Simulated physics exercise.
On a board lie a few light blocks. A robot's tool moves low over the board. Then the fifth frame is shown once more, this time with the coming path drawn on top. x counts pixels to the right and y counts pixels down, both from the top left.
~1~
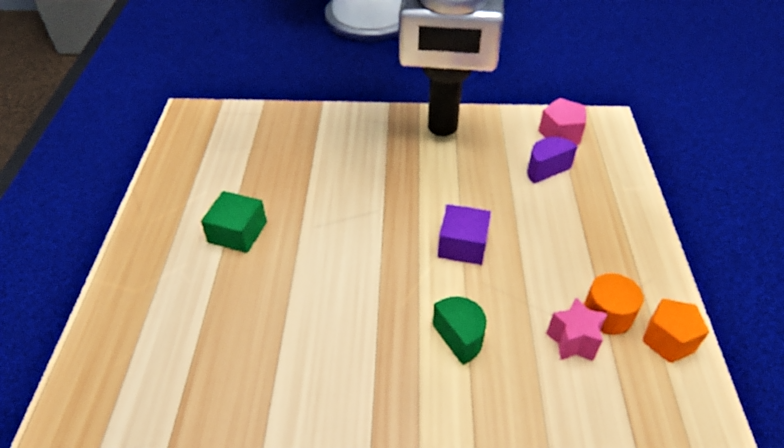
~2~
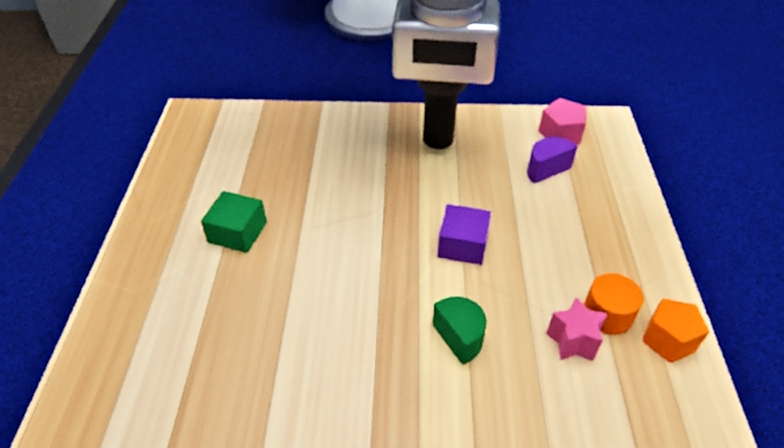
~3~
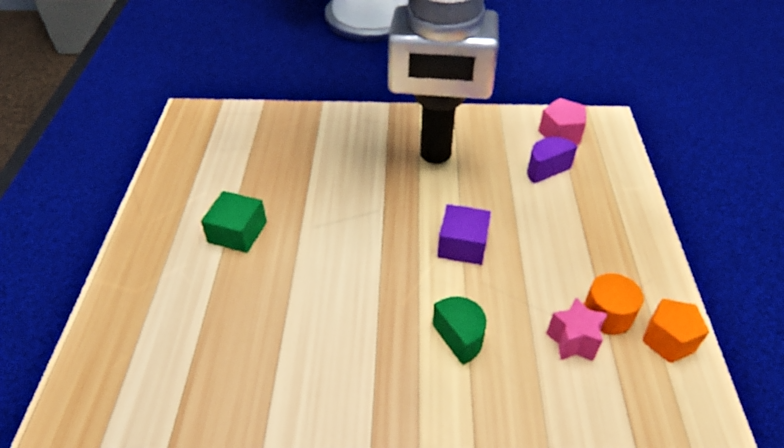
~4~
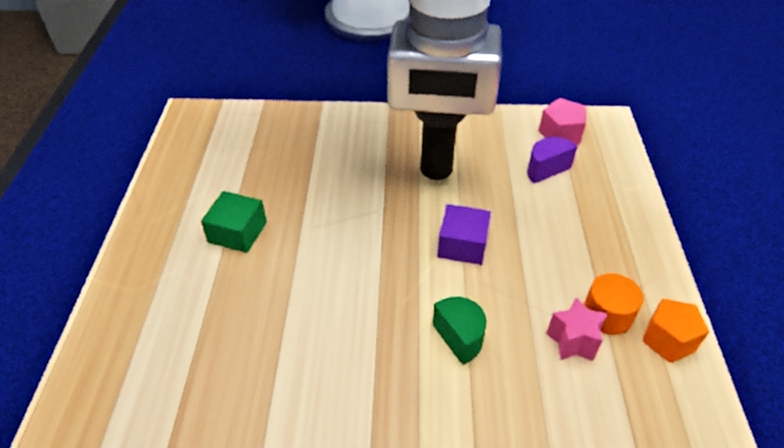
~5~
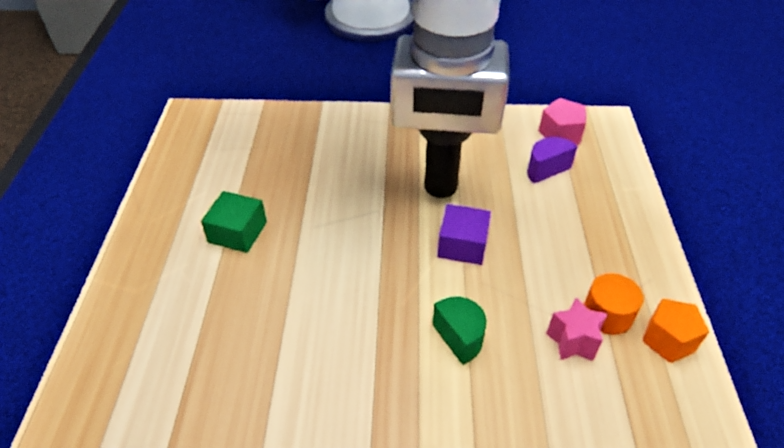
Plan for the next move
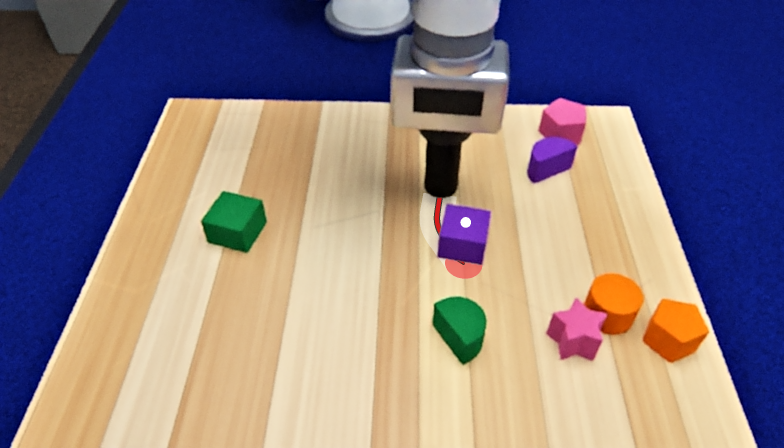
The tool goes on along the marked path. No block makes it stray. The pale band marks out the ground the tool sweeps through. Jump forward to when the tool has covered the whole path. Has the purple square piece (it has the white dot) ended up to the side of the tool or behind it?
No
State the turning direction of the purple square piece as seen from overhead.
Short answer: Counterclockwise.
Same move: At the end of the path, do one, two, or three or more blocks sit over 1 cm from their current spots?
Only one block.
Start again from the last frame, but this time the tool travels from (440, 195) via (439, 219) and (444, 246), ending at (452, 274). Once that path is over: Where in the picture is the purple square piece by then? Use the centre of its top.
It will likely be found at (498, 260).
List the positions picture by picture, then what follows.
In the first frame, tool tip (443, 127); block tops, green D-shaped block (463, 316); purple square piece (466, 222).
In the second frame, tool (438, 139); blocks unchanged.
In the third frame, tool (436, 154); blocks unchanged.
In the fourth frame, tool (437, 169); blocks unchanged.
In the fifth frame, tool (441, 187); green D-shaped block (463, 316); purple square piece (466, 222).
Path on the board, from (440, 195) over (437, 217) and (446, 241) to (464, 264); the dot is on the purple square piece.
On the path given first. Halfway along, tool (440, 221); purple square piece (476, 235), turned 20° anticlockwise.
At the end, tool (465, 256); green D-shaped block in place; purple square piece (509, 257), turned 65° anticlockwise.
